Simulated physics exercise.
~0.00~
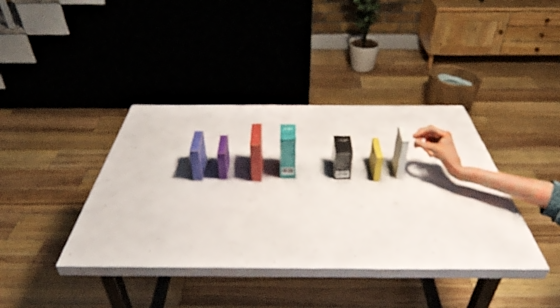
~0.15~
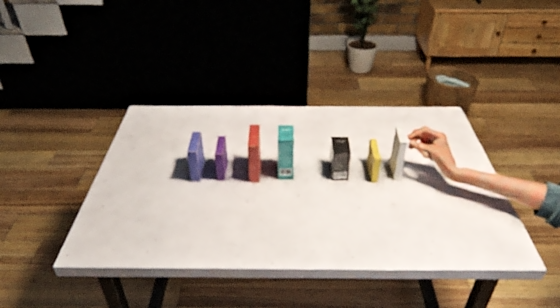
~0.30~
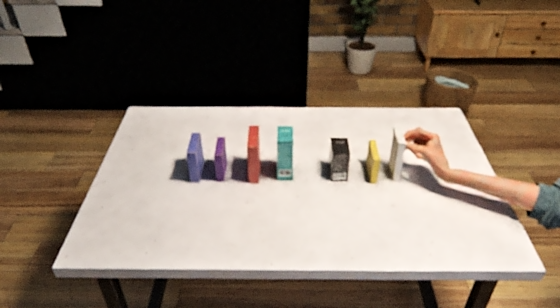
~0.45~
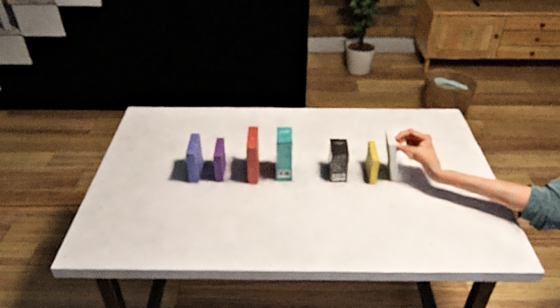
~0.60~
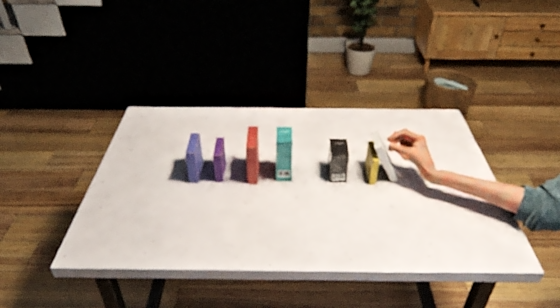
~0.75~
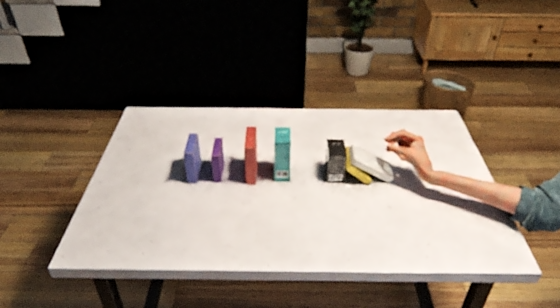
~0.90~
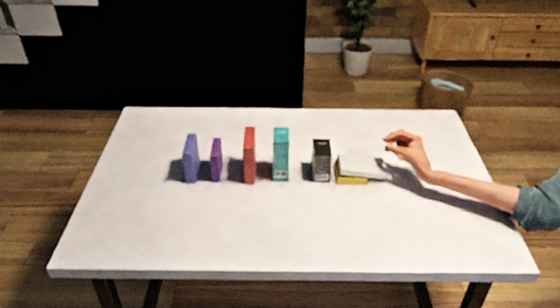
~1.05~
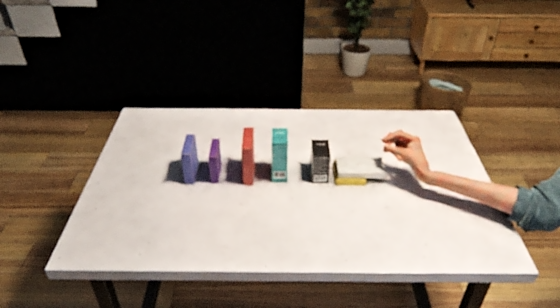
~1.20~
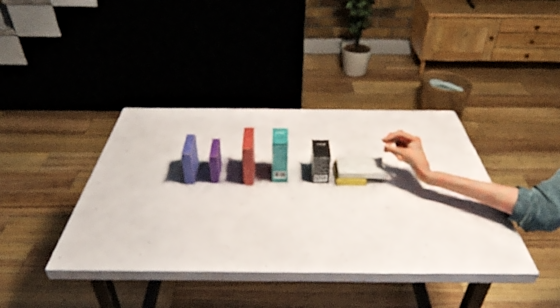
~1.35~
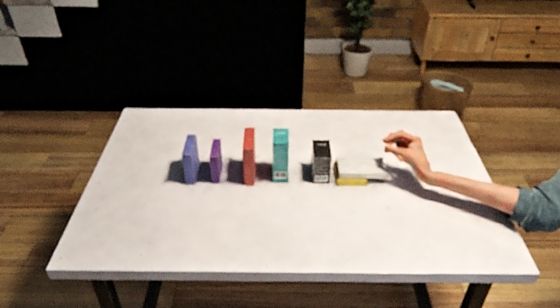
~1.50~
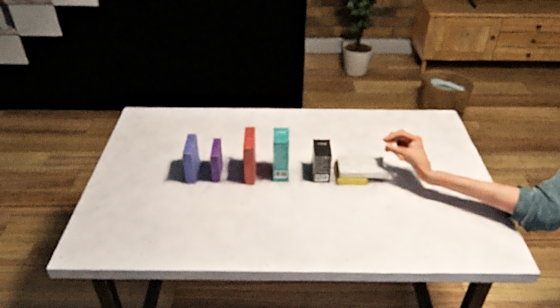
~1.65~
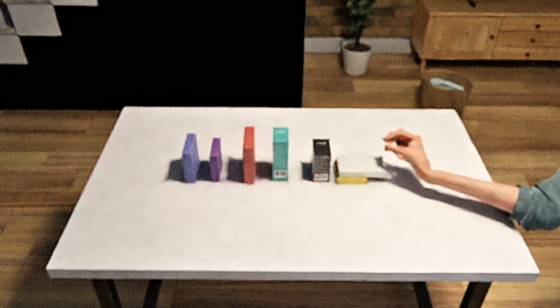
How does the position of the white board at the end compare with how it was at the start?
At the start the white board stands upright at the right end of the row, and by the end it is lying on its side.
